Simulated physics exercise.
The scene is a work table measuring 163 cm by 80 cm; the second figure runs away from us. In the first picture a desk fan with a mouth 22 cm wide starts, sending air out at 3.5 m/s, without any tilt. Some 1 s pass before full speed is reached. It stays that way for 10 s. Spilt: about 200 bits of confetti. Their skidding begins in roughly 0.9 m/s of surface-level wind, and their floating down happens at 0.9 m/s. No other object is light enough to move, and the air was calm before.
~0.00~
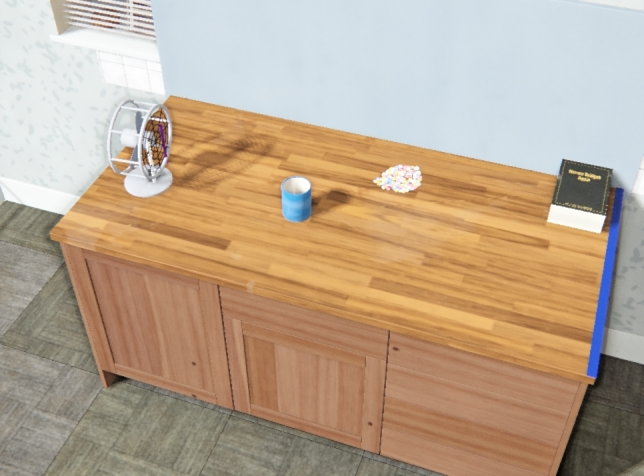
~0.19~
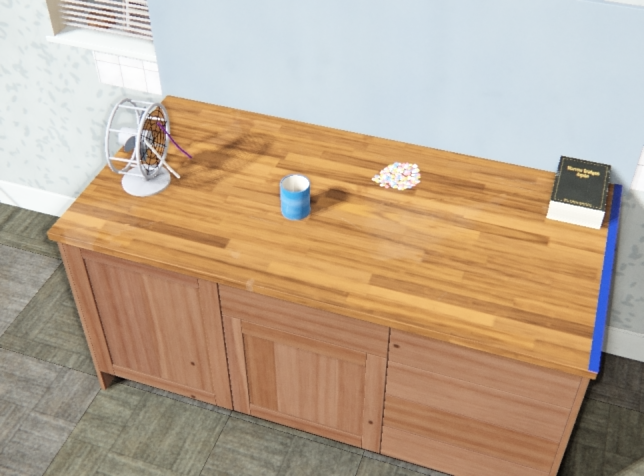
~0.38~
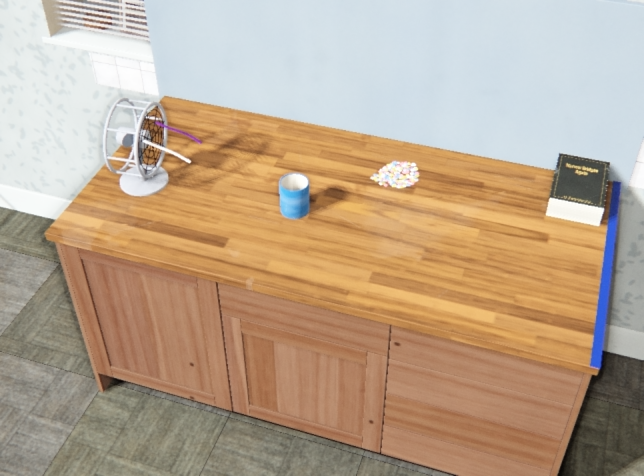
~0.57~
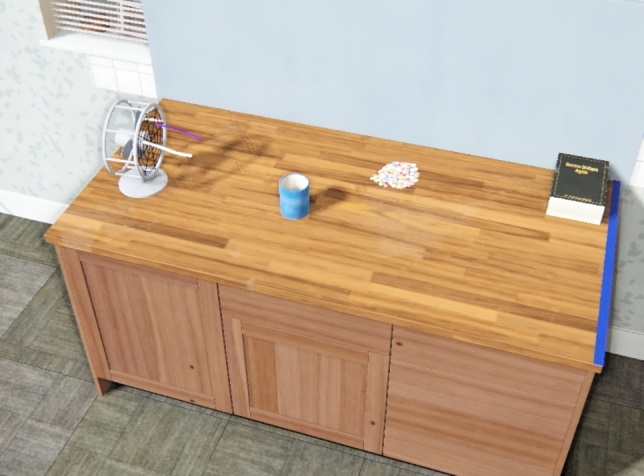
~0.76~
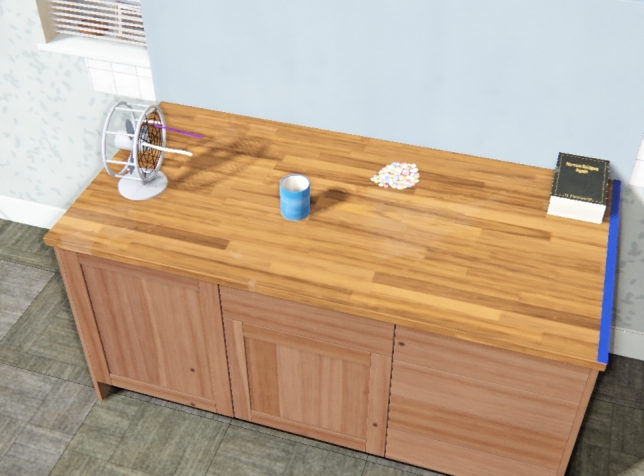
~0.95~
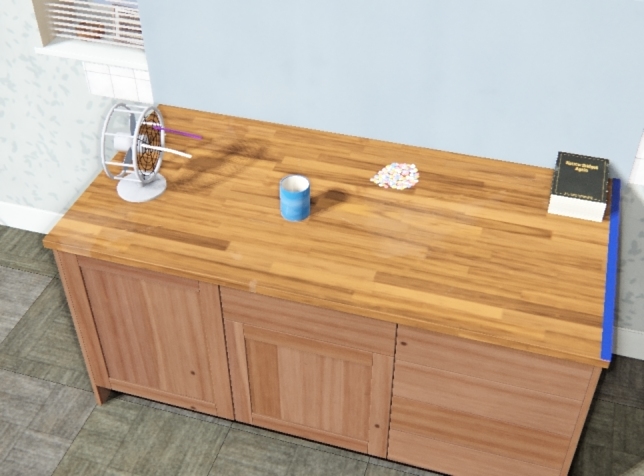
To begin with, a white desk fan at the left of a wooden work table faces a blue mug, a pile of pale confetti and a dark book near the blue right edge. The fan's ribbons then lift and stream out to the right, fluttering slightly, while the confetti, mug and book stay still.
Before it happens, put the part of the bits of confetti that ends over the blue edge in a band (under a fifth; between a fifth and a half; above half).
The fraction over that edge is going to remain below a fifth.
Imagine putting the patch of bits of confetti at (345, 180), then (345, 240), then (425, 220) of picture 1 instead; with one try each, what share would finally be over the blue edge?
Try by try: About 3 per cent, 90 per cent and 80 per cent.
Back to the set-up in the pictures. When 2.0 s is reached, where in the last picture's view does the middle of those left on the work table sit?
Centre point: About (499, 174) px.
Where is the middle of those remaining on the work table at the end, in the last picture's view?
Roughly at (520, 167).
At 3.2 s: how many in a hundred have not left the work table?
Roughly 100 per cent.
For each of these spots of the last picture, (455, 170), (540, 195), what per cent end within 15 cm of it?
I would say around 30 % and 50 % respectively.
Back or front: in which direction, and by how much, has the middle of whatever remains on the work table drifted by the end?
It drifted toward the rear, roughly 15 cm.
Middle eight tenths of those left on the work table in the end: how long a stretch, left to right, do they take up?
Around 30 centimetres from left to right.
After 2.0 s, 0 % are over the blue edge; the middle of those still in play is near (499, 174); 4 % have settled or left.
After 3.2 s, 4 % are over the blue edge; the middle of those still in play is near (518, 170); 26 % have settled or left.
After 5.5 s, 4 % are over the blue edge; the middle of those still in play is near (518, 168); 40 % have settled or left.
After 10.0 s, at the end, 4 % are over the blue edge; the middle of those still in play is near (520, 167).
